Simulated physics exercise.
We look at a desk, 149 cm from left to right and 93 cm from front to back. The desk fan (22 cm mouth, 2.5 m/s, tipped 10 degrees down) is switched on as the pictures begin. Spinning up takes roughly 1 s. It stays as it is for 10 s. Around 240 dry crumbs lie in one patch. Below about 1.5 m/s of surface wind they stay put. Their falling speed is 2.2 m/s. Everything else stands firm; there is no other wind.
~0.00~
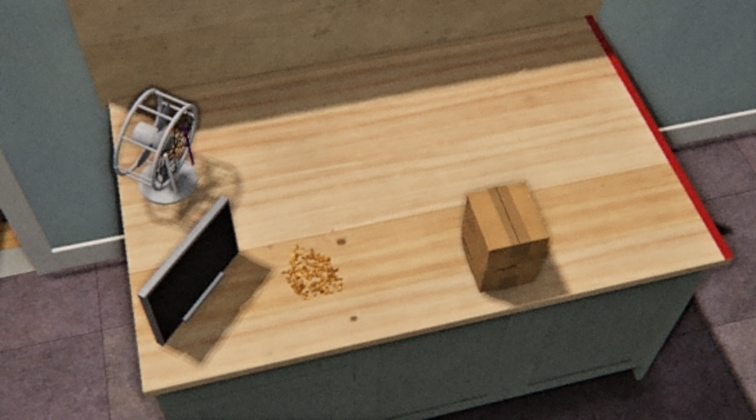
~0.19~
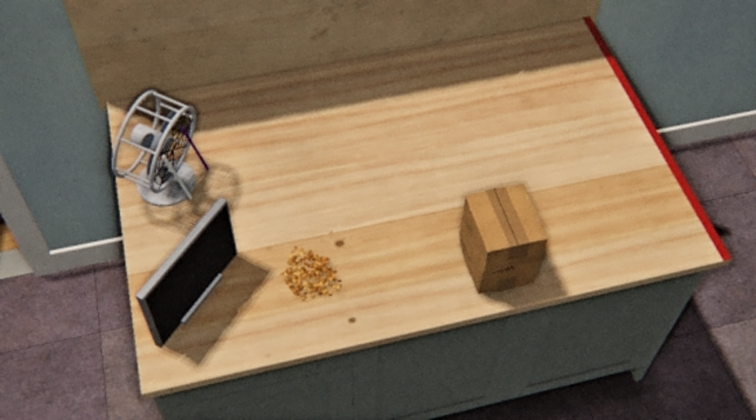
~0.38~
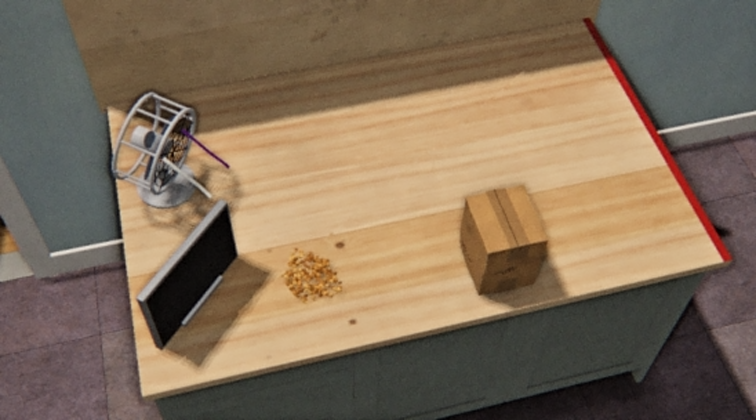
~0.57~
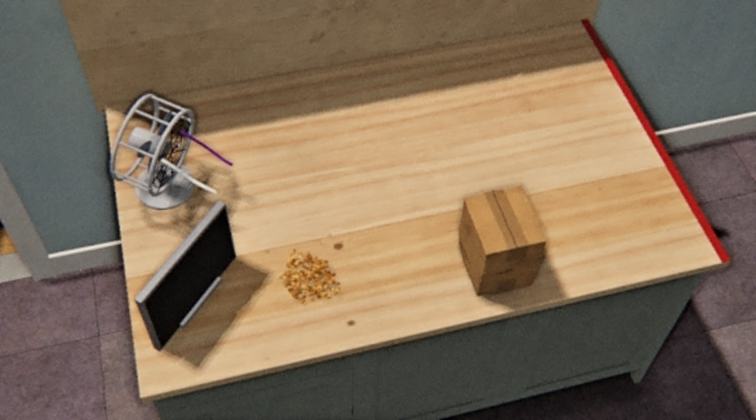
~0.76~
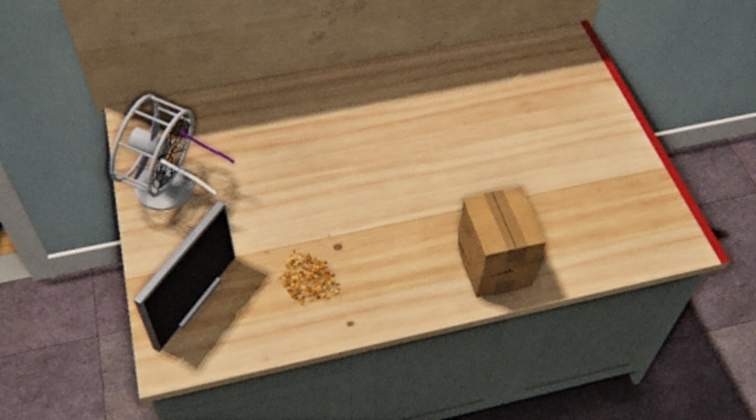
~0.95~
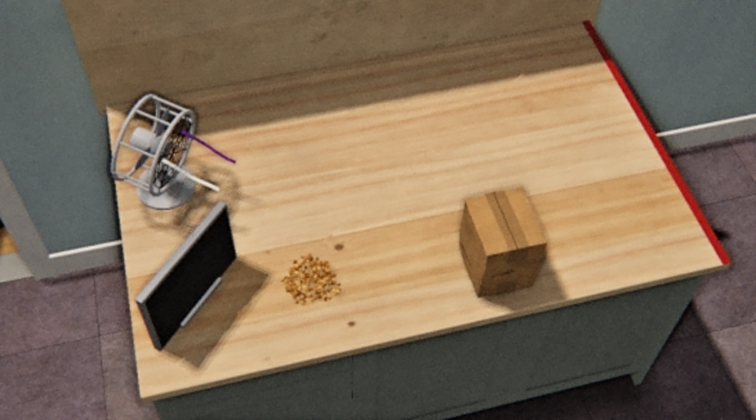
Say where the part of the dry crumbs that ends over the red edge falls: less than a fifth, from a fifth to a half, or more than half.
Of the dry crumbs, not even a fifth end over the red edge.
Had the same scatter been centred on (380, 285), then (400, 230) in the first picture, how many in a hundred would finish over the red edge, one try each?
In turn about 0 %, 60 %.
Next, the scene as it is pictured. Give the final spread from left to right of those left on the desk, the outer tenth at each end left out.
Roughly 10 cm.
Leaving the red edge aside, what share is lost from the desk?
About 60 %.
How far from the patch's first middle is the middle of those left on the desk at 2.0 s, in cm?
About 10 cm.
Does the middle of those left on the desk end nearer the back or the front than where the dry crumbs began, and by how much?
Towards the front, some 10 cm.
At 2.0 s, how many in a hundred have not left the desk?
Some 60 per cent.
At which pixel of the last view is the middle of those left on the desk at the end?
At about (319, 308).
After 2.0 s the count stands so, 0 % are over the red edge; the middle of those still in play is near (330, 309).
After 3.2 s the count stands so, 0 % are over the red edge; the middle of those still in play is near (324, 308).
After 5.5 s the count stands so, 0 % are over the red edge; the middle of those still in play is near (319, 308).
After 10.0 s, at the end, 0 % are over the red edge; the middle of those still in play is near (319, 308).
